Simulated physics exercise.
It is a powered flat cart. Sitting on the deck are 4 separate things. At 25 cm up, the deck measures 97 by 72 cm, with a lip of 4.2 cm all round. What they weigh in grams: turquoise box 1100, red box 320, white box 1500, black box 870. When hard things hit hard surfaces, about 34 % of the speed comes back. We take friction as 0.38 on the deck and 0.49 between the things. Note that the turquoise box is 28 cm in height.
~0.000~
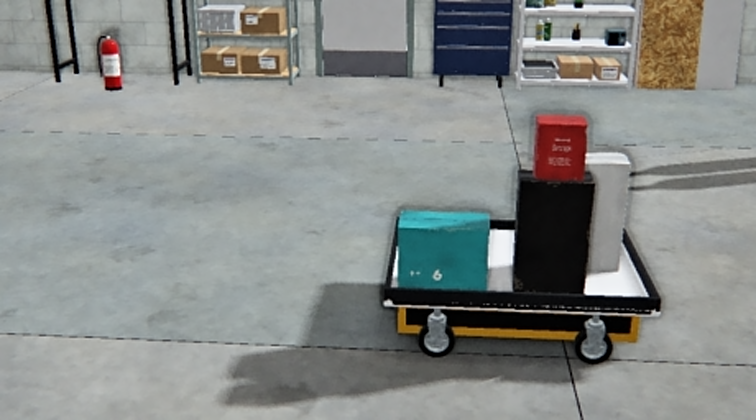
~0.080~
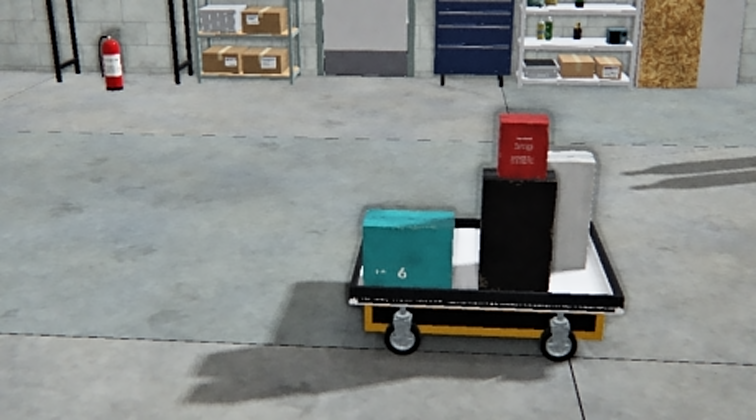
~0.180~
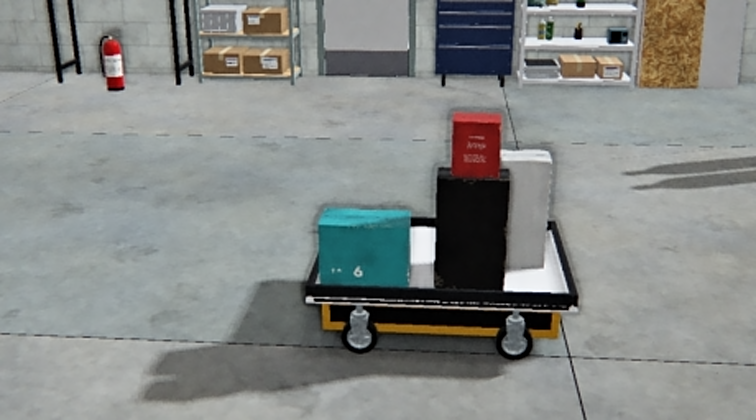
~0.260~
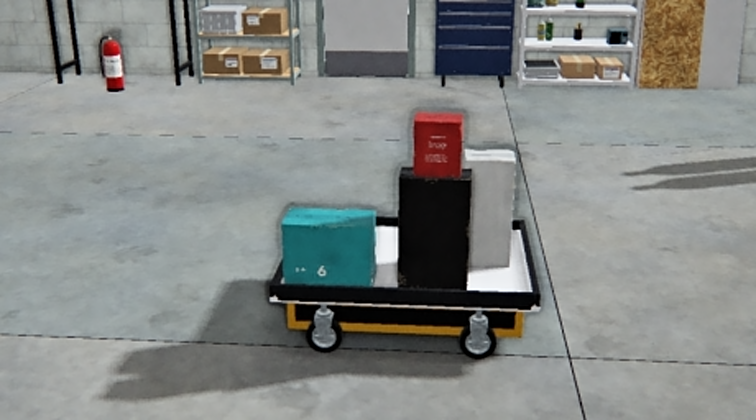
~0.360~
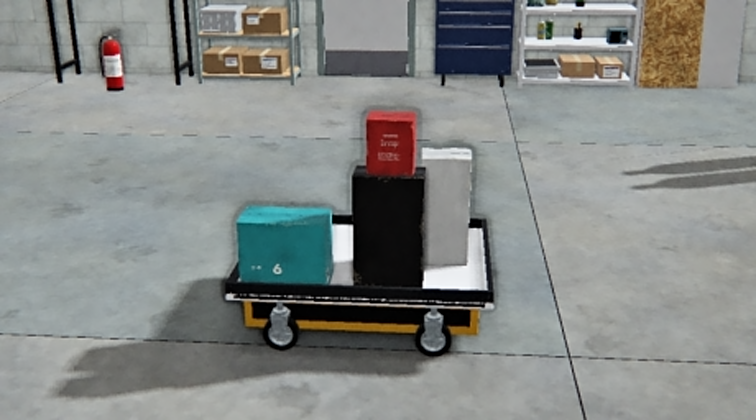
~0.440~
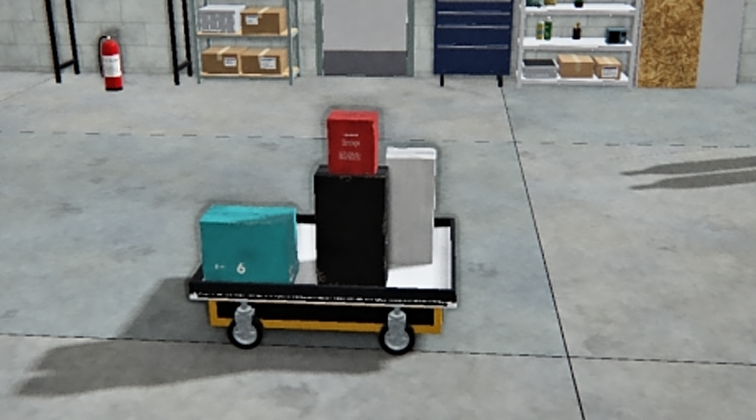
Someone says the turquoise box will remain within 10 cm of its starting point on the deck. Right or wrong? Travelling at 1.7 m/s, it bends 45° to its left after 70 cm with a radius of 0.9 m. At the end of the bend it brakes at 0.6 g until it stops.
Wrong.
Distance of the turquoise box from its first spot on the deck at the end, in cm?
It ends about 20 centimetres from where it started.
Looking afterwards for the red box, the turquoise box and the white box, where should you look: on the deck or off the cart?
Red box: Stays in bounds; turquoise box: Stays in bounds; white box: Stays in bounds.
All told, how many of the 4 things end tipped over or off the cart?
That makes 2.
By 0.84 s, cart has run 143 cm, turned 37°; turquoise box 21 cm from its spot near (90, 278); red box tilted 13°; black box tilted 13°.
By 1.24 s, cart has run 194 cm, turned 45°; turquoise box 20 cm from its spot; red box on its side; black box tilted 18°.
By 2.14 s, cart has run 195 cm, turned 45°, stopped; black box now off the cart; turquoise box 20 cm from its spot; red box on its side.
When it is over (4.1 s), off the cart, black box; lying over on the deck, red box; not toppled but over 10 cm from the start, turquoise box and white box.
